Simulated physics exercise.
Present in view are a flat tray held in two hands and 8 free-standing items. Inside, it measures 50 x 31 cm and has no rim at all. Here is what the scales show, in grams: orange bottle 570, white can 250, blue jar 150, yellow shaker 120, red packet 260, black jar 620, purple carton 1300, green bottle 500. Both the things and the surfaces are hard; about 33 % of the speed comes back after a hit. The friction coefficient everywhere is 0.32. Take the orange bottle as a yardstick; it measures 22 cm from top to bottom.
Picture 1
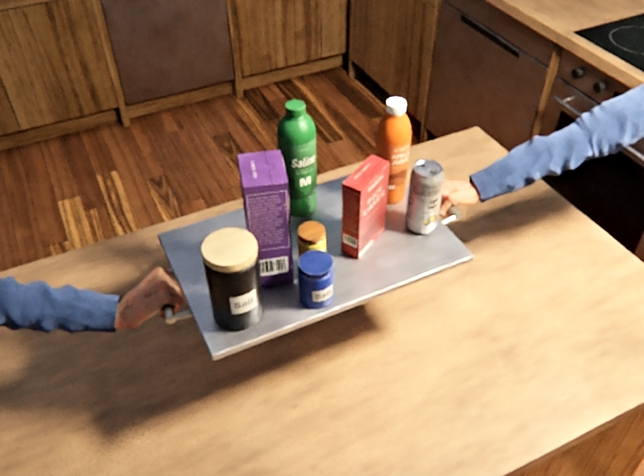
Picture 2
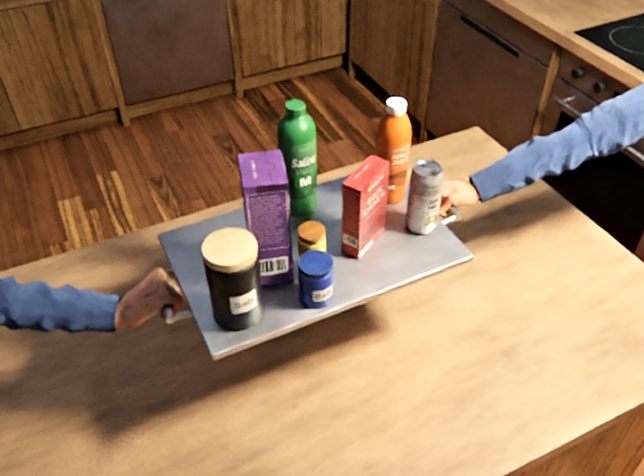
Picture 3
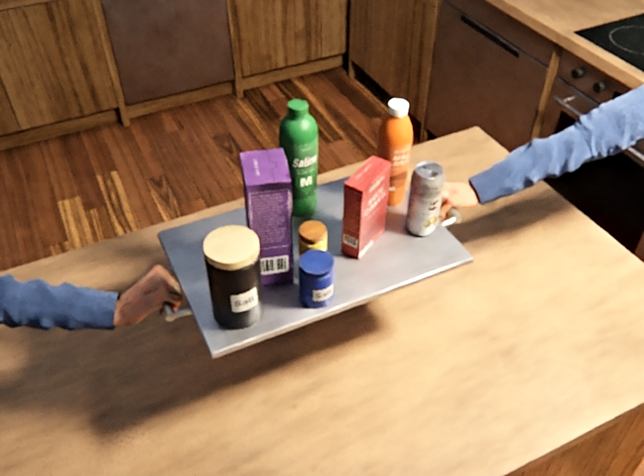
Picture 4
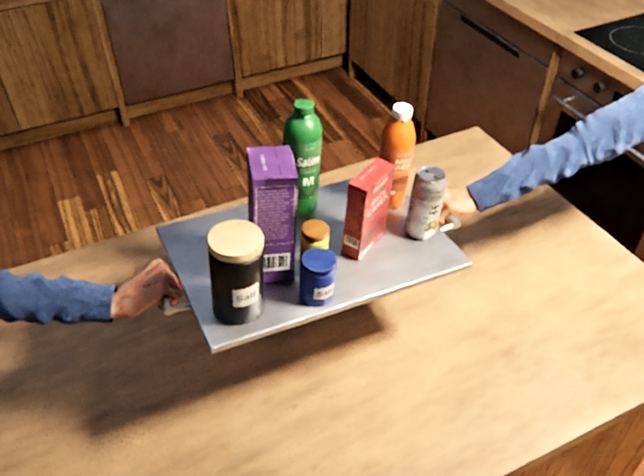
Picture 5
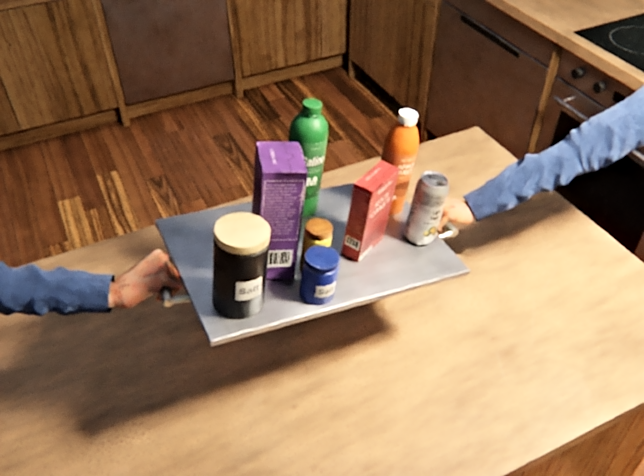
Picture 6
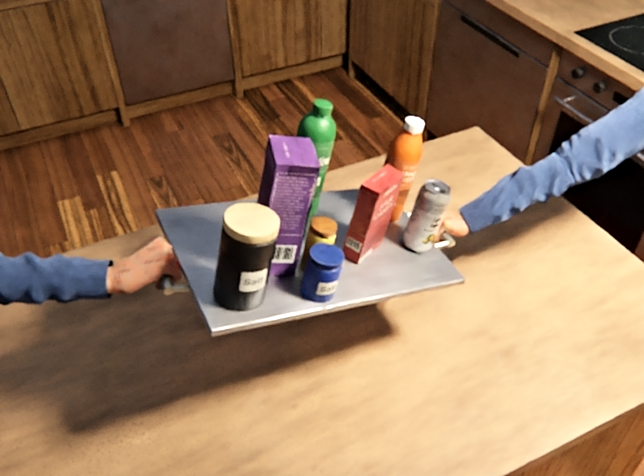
In a kitchen, two hands tilt a tray of containers gradually down to the right.
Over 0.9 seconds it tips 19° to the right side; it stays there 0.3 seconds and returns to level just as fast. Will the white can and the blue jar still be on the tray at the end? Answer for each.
White can - no, blue jar - yes.
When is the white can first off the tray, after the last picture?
Time: Roughly 0.8 s.
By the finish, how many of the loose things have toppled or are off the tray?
The count comes out at 2.
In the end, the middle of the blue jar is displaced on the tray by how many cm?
Around 8 centimetres.
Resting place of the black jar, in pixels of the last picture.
Its middle comes to rest around (291, 261).
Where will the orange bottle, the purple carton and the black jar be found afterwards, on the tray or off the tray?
Observed: Orange bottle exits its support; purple carton remains in bounds; black jar remains in bounds.
Then, 0.70 s after the last picture, tray tilted 19°, right edge down; blue jar slid 3 cm near (341, 269); white can slid 3 cm near (437, 224); purple carton slid 7 cm.
Then, 1.00 s after the last picture, tray tilted 13°, right edge down; orange bottle and white can now off the tray; blue jar slid 7 cm near (358, 267); purple carton slid 15 cm.
Then, 1.10 s after the last picture, tray tilted 9°, right edge down; blue jar slid 8 cm near (358, 266); purple carton slid 17 cm; yellow shaker slid 14 cm.
At rest, off the tray, orange bottle and white can; not toppled but over 5 cm from the start, blue jar, yellow shaker, red packet, black jar, purple carton and green bottle. Seen from the same camera at the end, white can near (498, 270), blue jar near (355, 266).
